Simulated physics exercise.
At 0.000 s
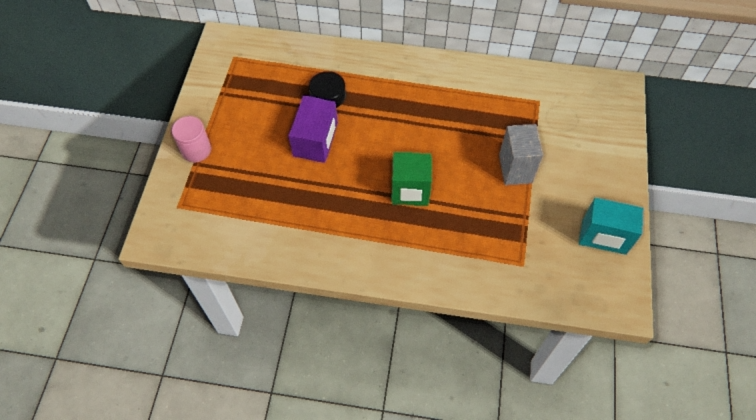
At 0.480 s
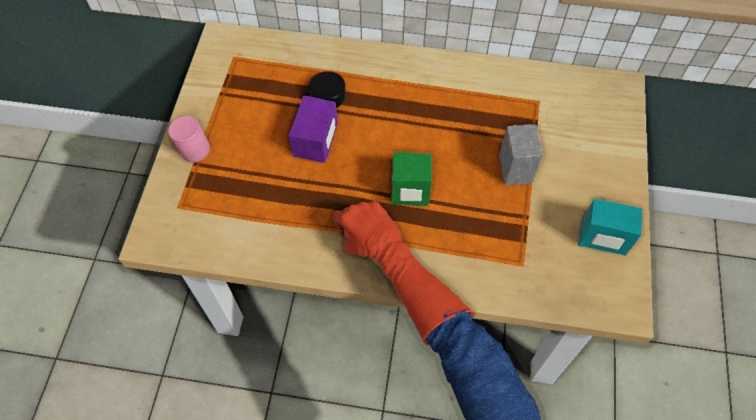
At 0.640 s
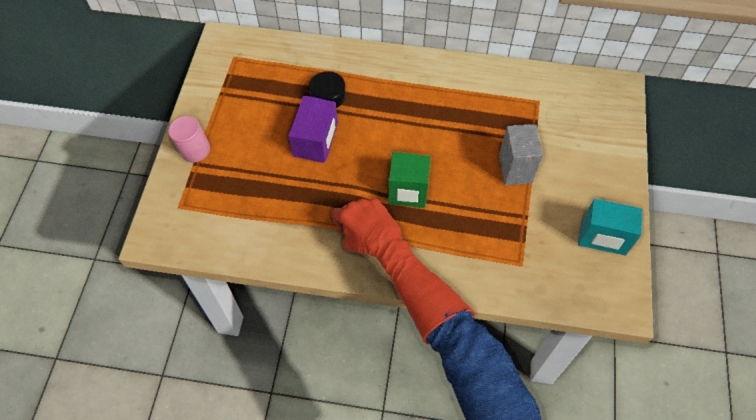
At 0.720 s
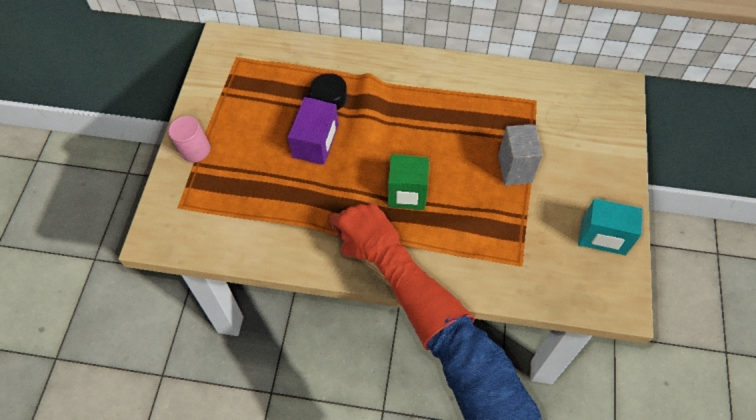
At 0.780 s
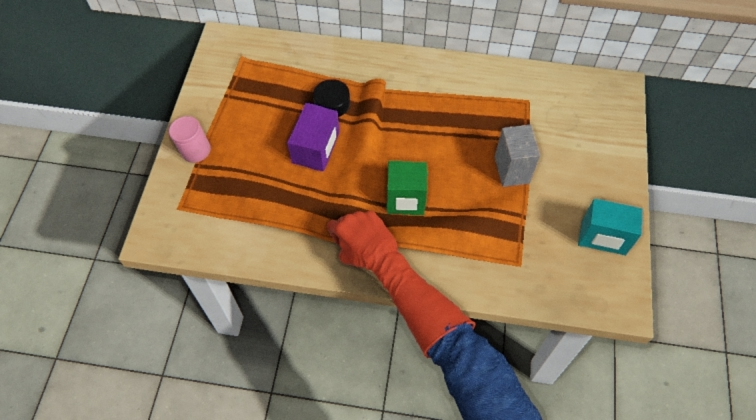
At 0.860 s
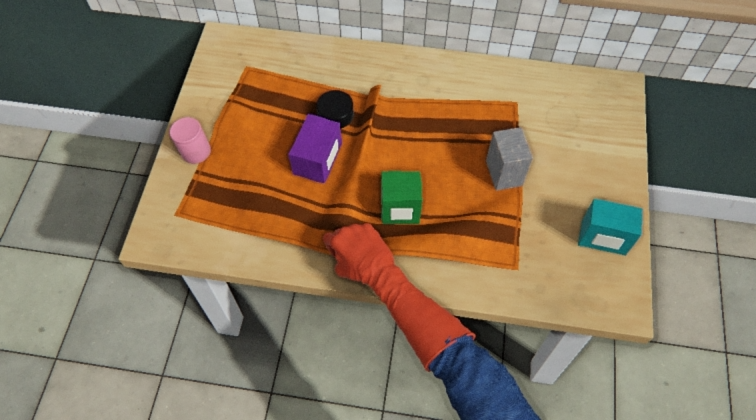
A red-gloved hand with a blue sleeve comes in from below and grips the front edge of an orange, brown-striped cloth on a wooden table, seen from above by a still camera. Purple, green and grey blocks and a black tub sit on the cloth, with a pink tub left and a teal carton right. The hand drags the cloth slightly towards the viewer, wrinkling it, and the things on it shift along.
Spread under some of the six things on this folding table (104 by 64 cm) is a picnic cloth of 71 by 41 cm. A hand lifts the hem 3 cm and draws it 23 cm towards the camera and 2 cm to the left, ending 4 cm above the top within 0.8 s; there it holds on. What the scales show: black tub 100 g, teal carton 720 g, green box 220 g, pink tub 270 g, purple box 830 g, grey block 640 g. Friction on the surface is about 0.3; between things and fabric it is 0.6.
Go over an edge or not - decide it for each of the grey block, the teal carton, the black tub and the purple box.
The grey block winds up on. The teal carton winds up on. The black tub winds up on. The purple box winds up on.
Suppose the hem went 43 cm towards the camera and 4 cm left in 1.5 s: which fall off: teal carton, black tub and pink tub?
In that case: Teal carton stays on, black tub falls off, pink tub stays up.
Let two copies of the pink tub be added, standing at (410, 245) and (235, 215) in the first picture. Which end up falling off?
Off the top, off the top.
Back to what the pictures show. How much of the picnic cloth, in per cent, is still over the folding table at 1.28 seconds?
Near 85 in a hundred.
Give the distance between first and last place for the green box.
I'd say the green box sits some 25 cm out of place.
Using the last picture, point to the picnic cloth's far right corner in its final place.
That corner settles near pixel (453, 140) in the last view.
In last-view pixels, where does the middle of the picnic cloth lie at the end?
Midpoint, last view: Approx. (325, 234).
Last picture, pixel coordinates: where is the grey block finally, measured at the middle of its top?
Somewhere around (461, 191) is where it ends up.
By 1.0 s, 100 % of the picnic cloth is still over the top; black tub 12 cm off its start, purple box 10 cm off its start, grey block 8 cm off its start.
By 1.1 s, 95 % of the picnic cloth is still over the top; black tub 18 cm off its start, purple box 17 cm off its start, grey block 12 cm off its start.
By 1.3 s, 85 % of the picnic cloth is still over the top; black tub 22 cm off its start at (319, 170), purple box 21 cm off its start at (302, 209), grey block 16 cm off its start at (465, 183).
By 1.4 s, 80 % of the picnic cloth is still over the top; black tub 24 cm off its start, purple box 23 cm off its start, grey block 18 cm off its start.
By 3.0 s, 80 % of the picnic cloth is still over the top; black tub 24 cm off its start at (314, 178), purple box 23 cm off its start at (296, 218), grey block 18 cm off its start at (461, 191), teal carton 0 cm off its start at (617, 216).
